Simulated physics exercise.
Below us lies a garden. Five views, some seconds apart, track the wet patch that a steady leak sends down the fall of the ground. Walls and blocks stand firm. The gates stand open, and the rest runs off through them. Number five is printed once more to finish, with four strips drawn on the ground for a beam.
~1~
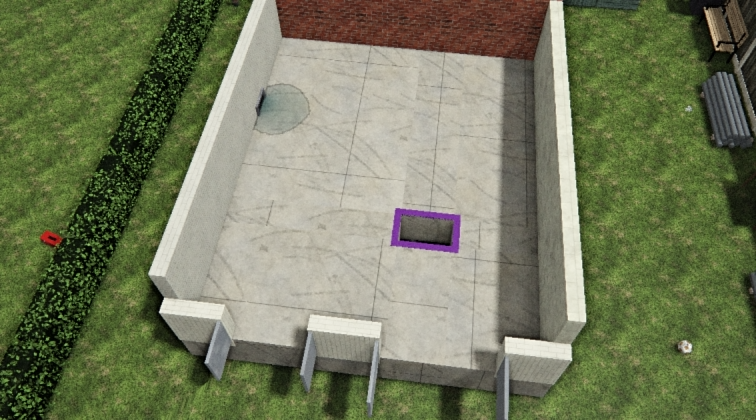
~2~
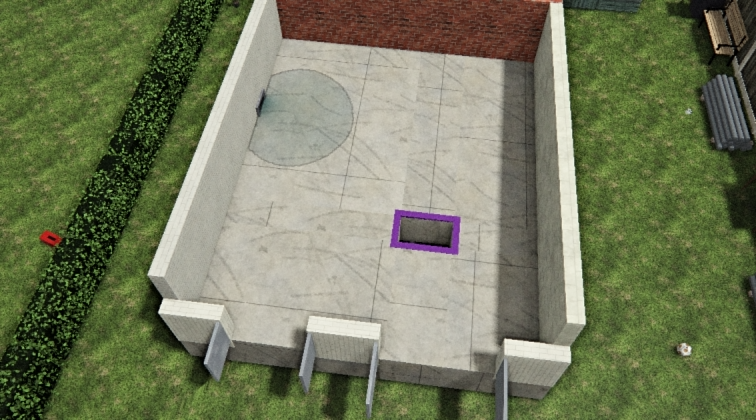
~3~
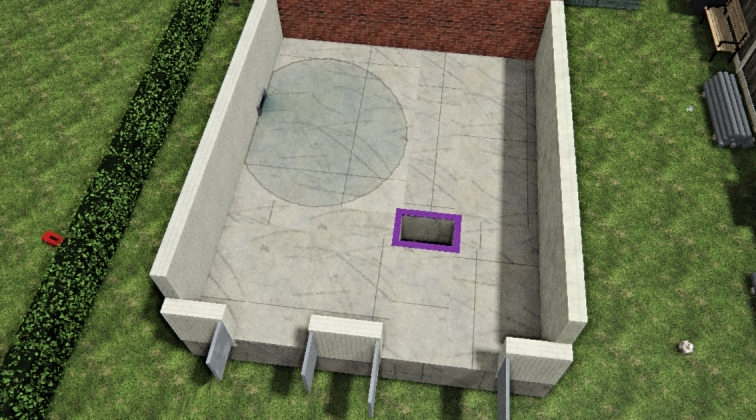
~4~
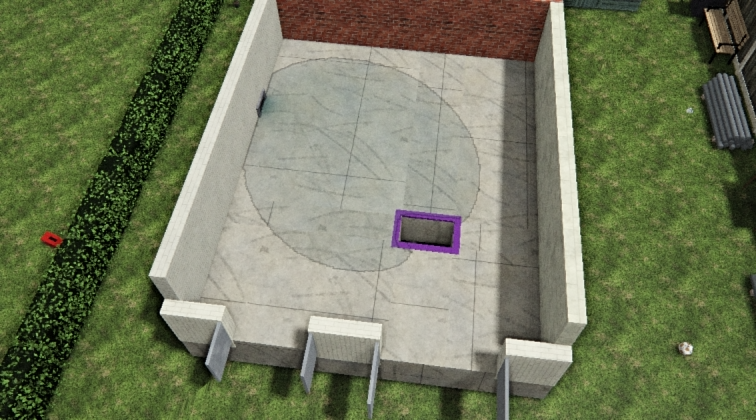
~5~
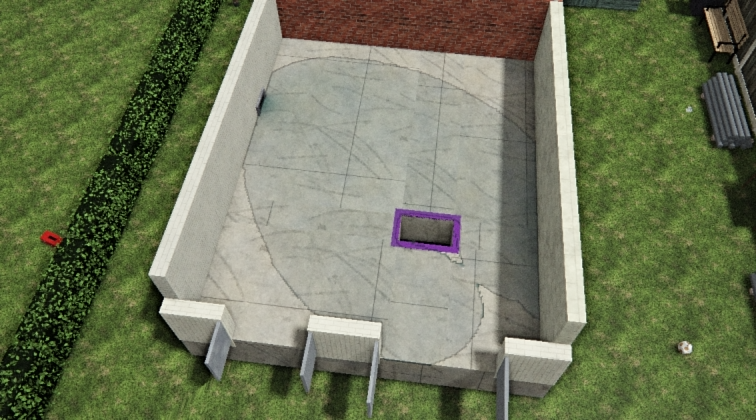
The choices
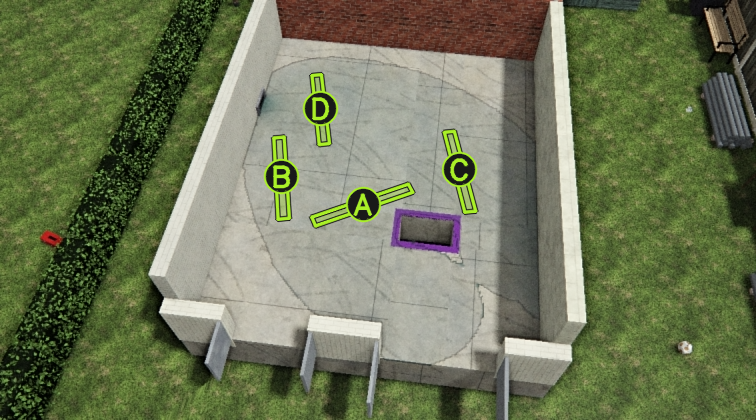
Water spreads from an outfall low on the left wall across the pale, cracked paving of a walled garden yard, seen from high above by a still camera. A purple-edged rectangular pit lies right of centre, with red brick behind, open grey gates in front, and grass and a dark hedge outside. The thin, rounded sheet widens steadily, reaches the pit, then surrounds it and extends towards the front.
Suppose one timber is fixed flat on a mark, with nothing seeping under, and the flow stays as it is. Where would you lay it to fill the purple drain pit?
C beats the others.
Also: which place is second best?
The answer is B.
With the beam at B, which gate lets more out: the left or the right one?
The right gate.
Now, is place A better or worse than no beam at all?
Worse.
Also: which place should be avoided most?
A.
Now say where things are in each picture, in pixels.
Outfall at (260, 102); purple drain pit at (426, 230); open gate at (439, 350); open gate at (275, 330); water covers 3 % of the ground and shows as far out as (300, 116); purple drain pit still dry.
Water covers 10 % of the ground and shows as far out as (329, 151); purple drain pit still dry.
Water covers 23 % of the ground and shows as far out as (394, 161); purple drain pit still dry.
Water covers 43 % of the ground and shows as far out as (475, 189); purple drain pit taking water.
Water covers 65 % of the ground and shows as far out as (535, 295); purple drain pit taking water.
On the marked copy, A from (313, 221) to (410, 188); B from (278, 137) to (283, 218); C from (449, 131) to (470, 211); D from (316, 75) to (324, 144).
With A, about 5 % of the stream runs into the purple drain pit, about 95 % out by the gates.
With B, about 27 % of the stream runs into the purple drain pit, about 72 % out by the gates.
With C, about 49 % of the stream runs into the purple drain pit, about 51 % out by the gates.
With D, about 17 % of the stream runs into the purple drain pit, about 82 % out by the gates.
